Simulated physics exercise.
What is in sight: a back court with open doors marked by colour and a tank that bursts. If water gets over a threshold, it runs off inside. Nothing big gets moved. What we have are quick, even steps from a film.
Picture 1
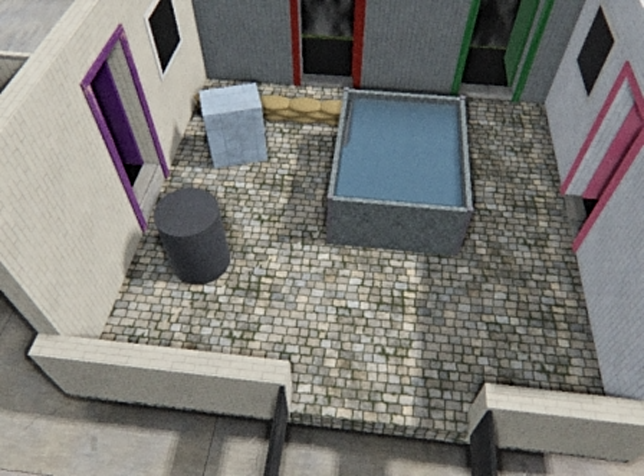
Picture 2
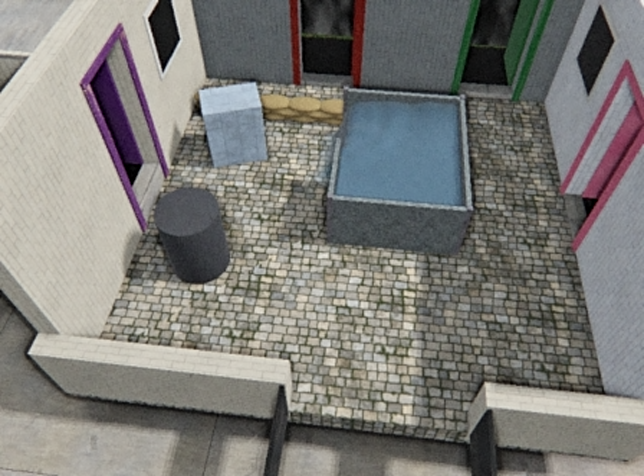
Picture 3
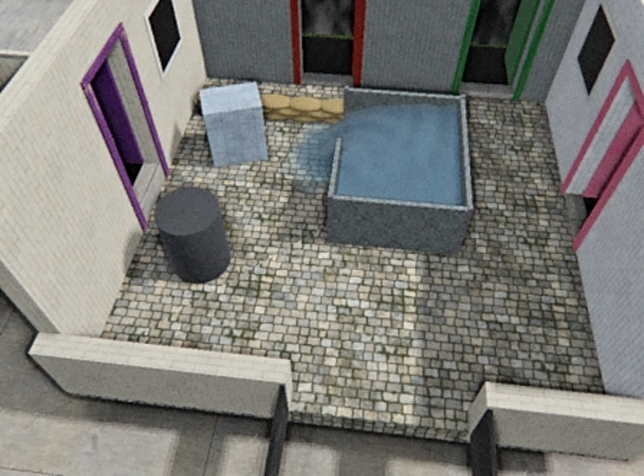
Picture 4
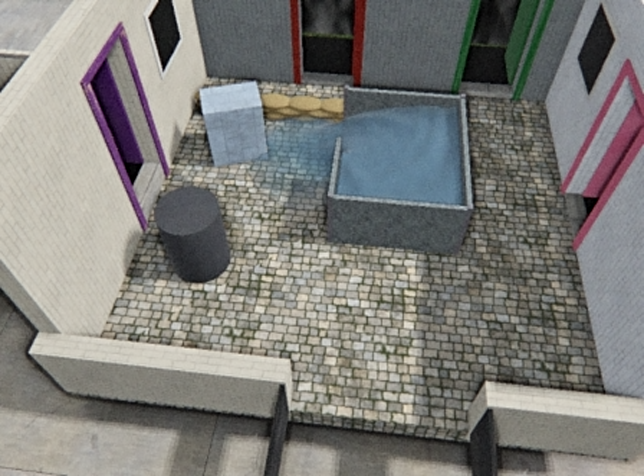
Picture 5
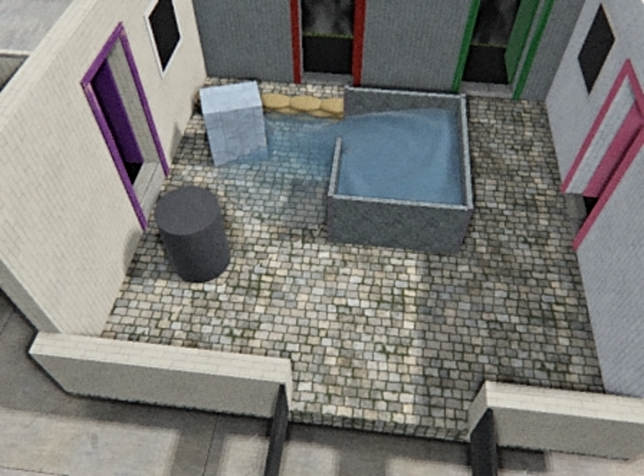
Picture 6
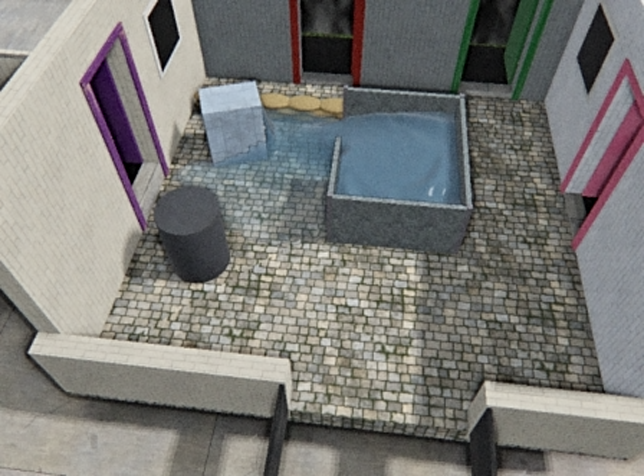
Water poured out through a gap in the left side of a raised stone tank in a walled courtyard, then spread left across the cobbles toward a pale block as the tank's level dropped.
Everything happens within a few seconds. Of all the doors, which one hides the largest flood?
That would be the pink door.
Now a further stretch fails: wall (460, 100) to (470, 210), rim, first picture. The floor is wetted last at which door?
The door marked purple.
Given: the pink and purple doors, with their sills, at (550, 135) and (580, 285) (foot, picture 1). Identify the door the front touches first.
Answer: The door marked red.
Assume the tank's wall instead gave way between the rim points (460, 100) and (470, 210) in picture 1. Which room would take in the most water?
Greatest inflow: The one in pink.
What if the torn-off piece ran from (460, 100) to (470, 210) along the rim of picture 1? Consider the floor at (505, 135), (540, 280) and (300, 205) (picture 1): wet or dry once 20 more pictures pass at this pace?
The first spot is soaked through, the second soaked through, the third left untouched.
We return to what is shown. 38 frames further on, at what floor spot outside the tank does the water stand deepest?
About (90, 365).
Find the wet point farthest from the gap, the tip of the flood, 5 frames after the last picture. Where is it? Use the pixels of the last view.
I reckon the front has reached (127, 273) by then.
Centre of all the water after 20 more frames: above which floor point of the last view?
Around pixel (291, 200) of the last picture.
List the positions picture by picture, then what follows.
In the first frame, still water in the tank at (401, 149).
In the second frame, the front is at (334, 134), out from the gap at (343, 147).
In the third frame, the front is at (290, 177), out from the gap at (344, 148).
In the fourth frame, water pours out at (344, 148) and has run to (252, 167).
In the fifth frame, water pours out at (344, 148) and has run to (218, 170).
In the sixth frame, water pours out at (343, 147) and has run to a hidden place.
A moment on, water covers 25 % of the floor; pink door not reached, purple door wet at the sill, nothing in, green door not reached, red door not reached.
Next, water covers 35 % of the floor; pink door not reached, purple door wet at the sill, nothing in, green door not reached, red door not reached.
Then, water covers 55 % of the floor; pink door not reached, purple door wet at the sill, nothing in, green door wet at the sill, nothing in, red door wet at the sill, nothing in.
Later, water covers 80 % of the floor; pink door wet at the sill, nothing in, purple door wet at the sill, nothing in, green door wet at the sill, nothing in, red door wet at the sill, nothing in.
In the end, water covers 95 % of the floor; pink door some in, purple door wet at the sill, nothing in, green door wet at the sill, nothing in, red door wet at the sill, nothing in; the pink door has let in the most.
